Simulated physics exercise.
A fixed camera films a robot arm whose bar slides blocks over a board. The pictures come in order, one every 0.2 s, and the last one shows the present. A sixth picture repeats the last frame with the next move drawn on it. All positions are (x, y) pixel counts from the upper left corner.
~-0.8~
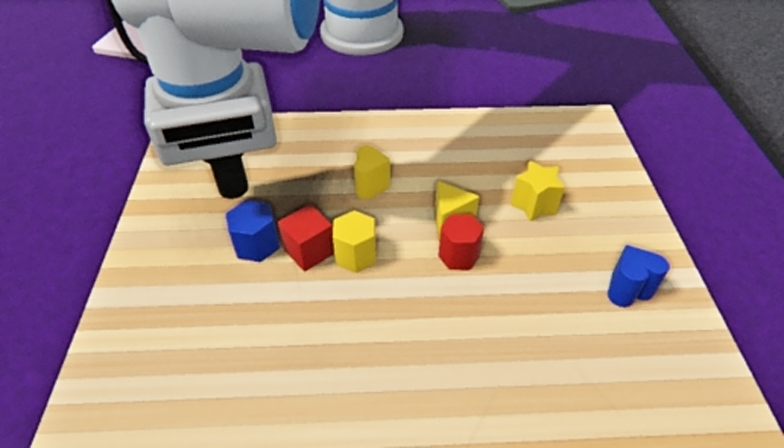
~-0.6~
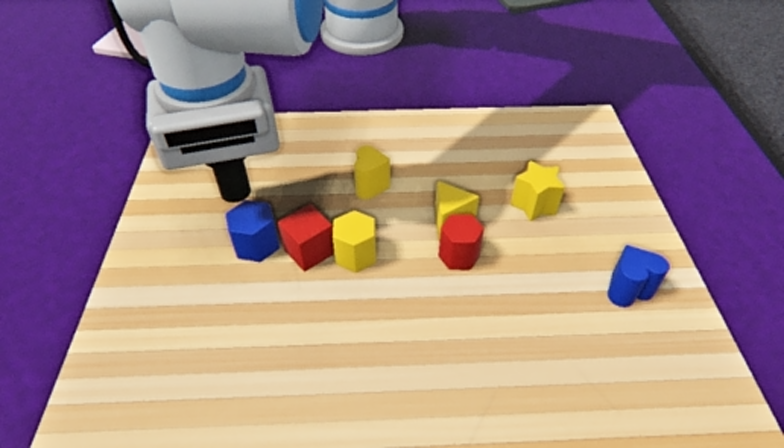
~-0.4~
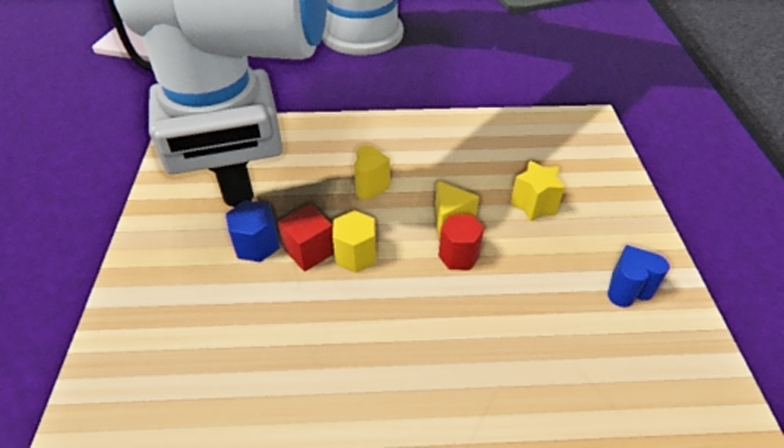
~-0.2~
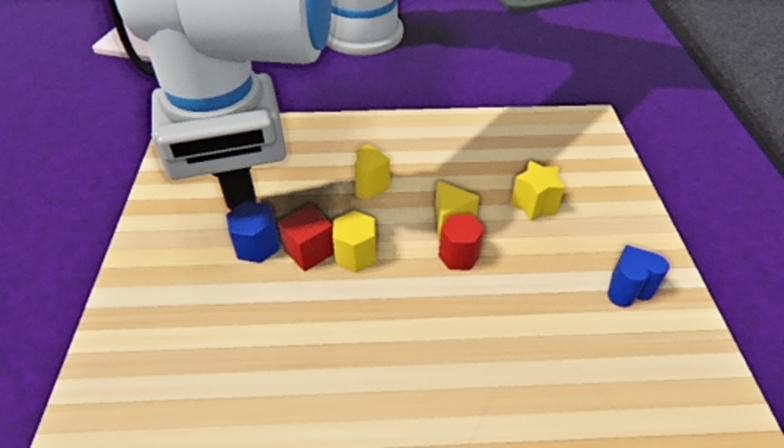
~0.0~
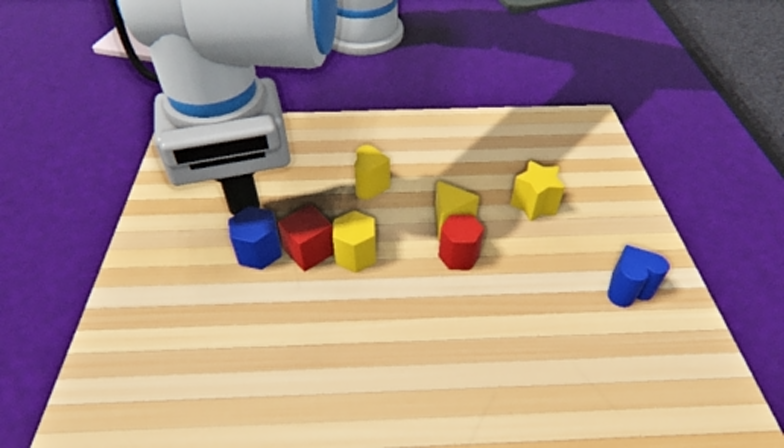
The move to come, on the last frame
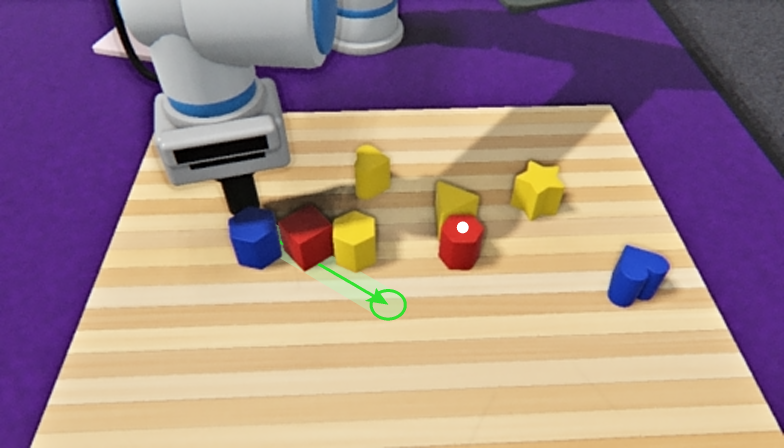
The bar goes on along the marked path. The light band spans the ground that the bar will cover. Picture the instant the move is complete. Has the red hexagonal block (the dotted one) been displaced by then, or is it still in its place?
By then it is displaced.
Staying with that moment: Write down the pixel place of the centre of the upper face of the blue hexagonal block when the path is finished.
It ends at (261, 248).
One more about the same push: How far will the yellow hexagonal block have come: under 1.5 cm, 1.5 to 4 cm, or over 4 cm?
The displacement of the yellow hexagonal block is above 4 cm.
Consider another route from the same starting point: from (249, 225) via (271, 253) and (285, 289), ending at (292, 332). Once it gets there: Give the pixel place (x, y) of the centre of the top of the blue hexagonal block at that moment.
The middle of the upper face of the blue hexagonal block will lie at about (242, 322) in the picture.
Path on the board, straight from (249, 225) to (388, 305); the dot is on the red hexagonal block.
On the path given first. One third of the way, bar (289, 232); blue hexagonal block (261, 247), turned 70° clockwise; red square block (321, 230), turned 40° anticlockwise; yellow hexagonal block (364, 227), turned 15° clockwise.
Two thirds of the way, bar (337, 259); blue hexagonal block (261, 248), turned 75° clockwise; red square block (377, 248), turned 70° anticlockwise; yellow hexagonal block (412, 229), turned 15° anticlockwise.
At the end, bar (388, 288); blue hexagonal block (261, 248), turned 75° clockwise; red square block (415, 254), turned 100° anticlockwise; yellow hexagonal block (430, 224), turned 50° anticlockwise; red hexagonal block (472, 224), turned 25° clockwise.
